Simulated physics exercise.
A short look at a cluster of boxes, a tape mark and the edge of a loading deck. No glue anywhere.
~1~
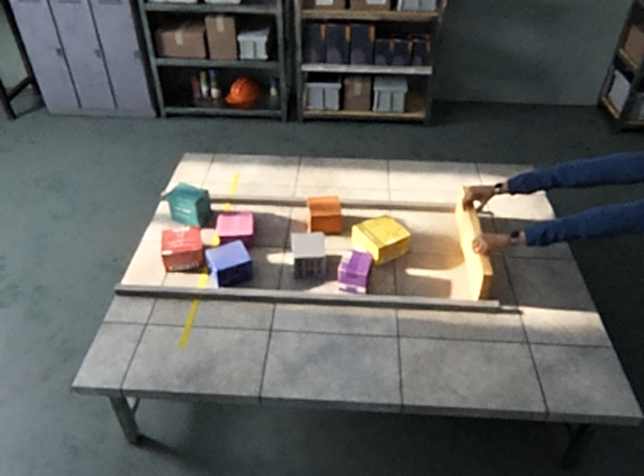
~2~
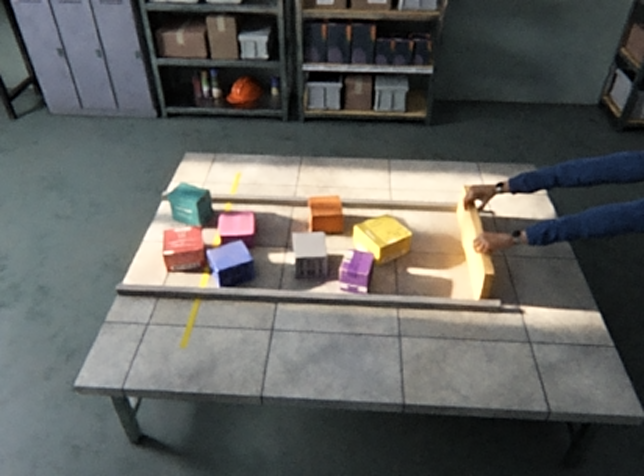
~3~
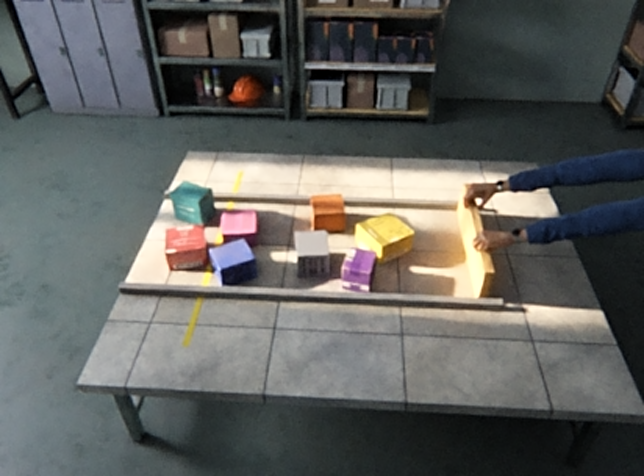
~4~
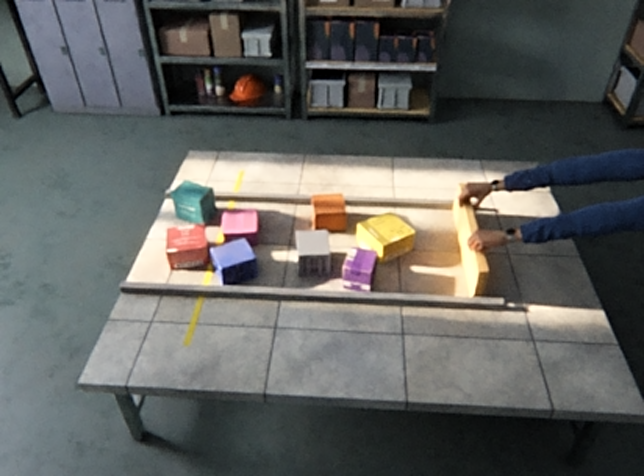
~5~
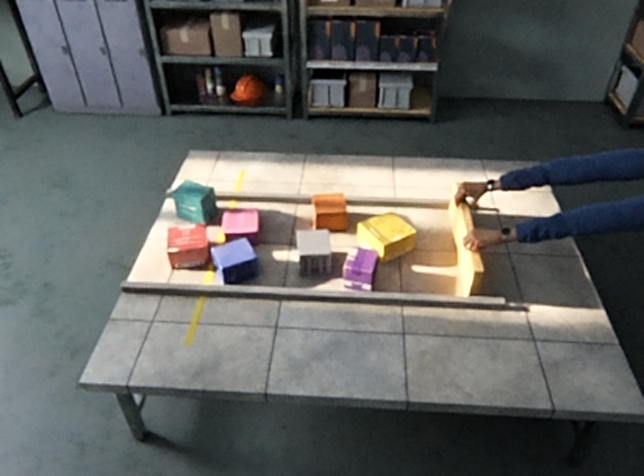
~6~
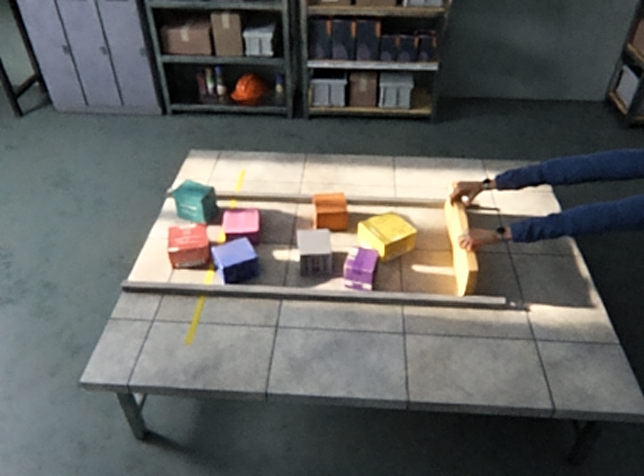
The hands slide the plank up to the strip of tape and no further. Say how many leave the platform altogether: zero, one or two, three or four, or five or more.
As it turns out, the number that fall off is one or two.
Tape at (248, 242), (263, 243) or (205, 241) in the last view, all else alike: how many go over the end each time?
It would be 0, 0 and 3.
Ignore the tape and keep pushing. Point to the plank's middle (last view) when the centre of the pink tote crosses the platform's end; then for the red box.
Its middle is around (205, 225) and around (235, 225).
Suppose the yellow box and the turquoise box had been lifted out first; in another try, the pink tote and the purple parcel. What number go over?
The counts: 0 and 0.
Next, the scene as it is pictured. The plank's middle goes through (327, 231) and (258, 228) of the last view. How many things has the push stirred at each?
The counts are 4 and 8.
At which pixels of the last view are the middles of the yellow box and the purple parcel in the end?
First (204, 221), then (195, 263).
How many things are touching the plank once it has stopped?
In contact: 3.
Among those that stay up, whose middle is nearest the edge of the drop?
That is the blue crate.
Early on, none off yet; turquoise box at rest near (196, 202); red box at rest near (189, 245); pink tote at rest near (242, 227).
A while later, none off yet; turquoise box travelled a little near (185, 200); red box travelled a little near (172, 242); pink tote travelled about its own width near (210, 223).
Finally, the number that fall off is one or two; lost, red box and turquoise box.
